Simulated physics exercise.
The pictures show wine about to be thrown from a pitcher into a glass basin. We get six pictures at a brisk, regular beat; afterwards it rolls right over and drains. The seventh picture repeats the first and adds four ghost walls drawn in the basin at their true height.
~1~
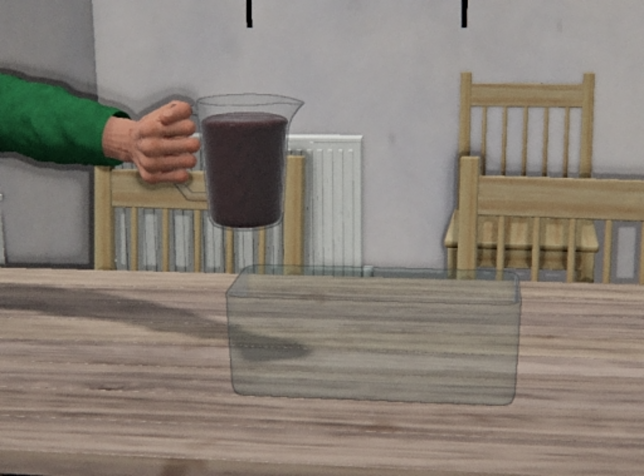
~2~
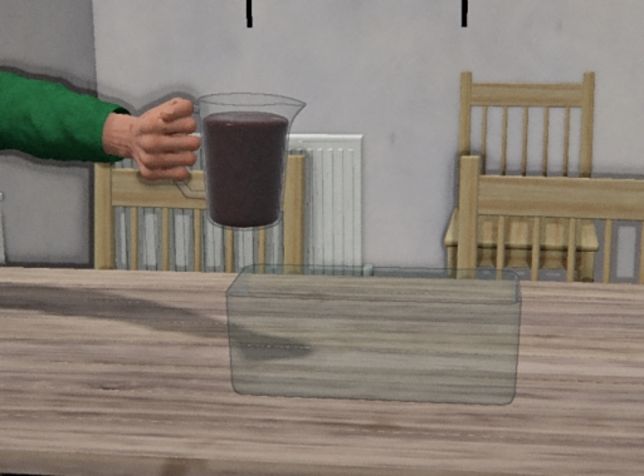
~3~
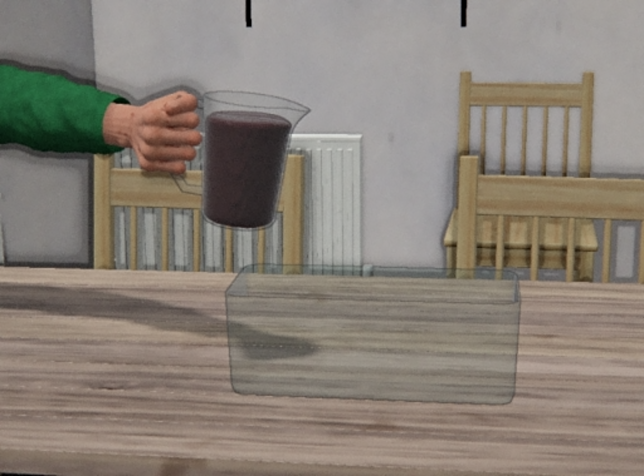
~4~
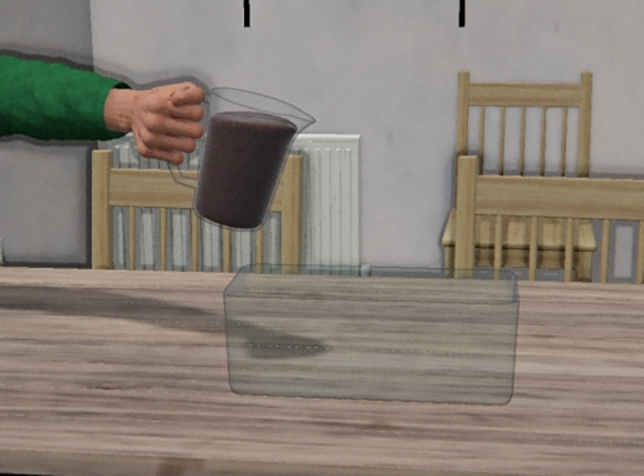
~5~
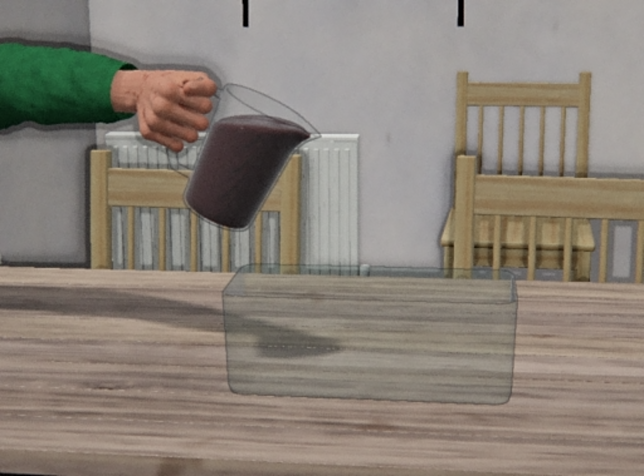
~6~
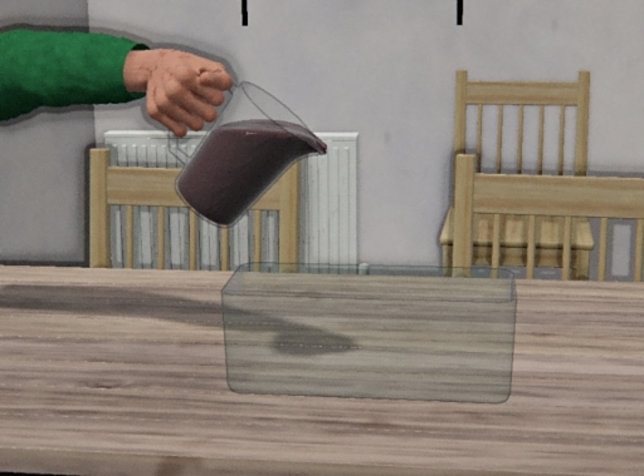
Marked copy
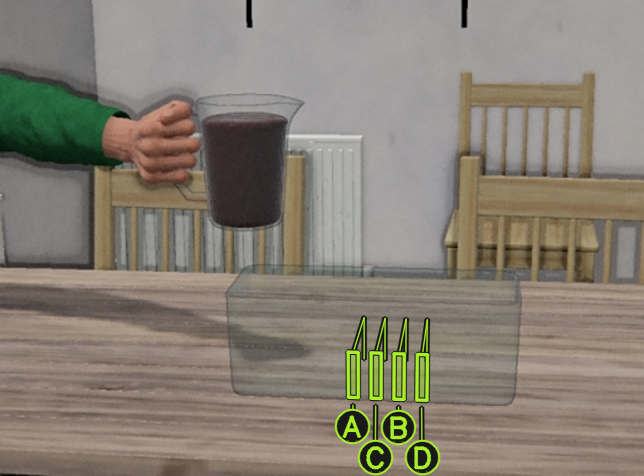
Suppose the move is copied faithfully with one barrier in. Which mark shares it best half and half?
A works best here.
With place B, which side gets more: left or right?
The left side.
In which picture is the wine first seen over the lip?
In picture 6.
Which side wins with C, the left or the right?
The left one.
On the marked copy, A at (352, 404); B at (398, 406); C at (375, 405); D at (421, 407).
If A is chosen, about 52 % ends left of the wall and 46 % right of it.
If B is chosen, about 89 % ends left of the wall and 5 % right of it; 6 % is lost outside.
If C is chosen, about 75 % ends left of the wall and 16 % right of it; 9 % is lost outside.
If D is chosen, about 91 % ends left of the wall and 6 % right of it; 3 % is lost outside.
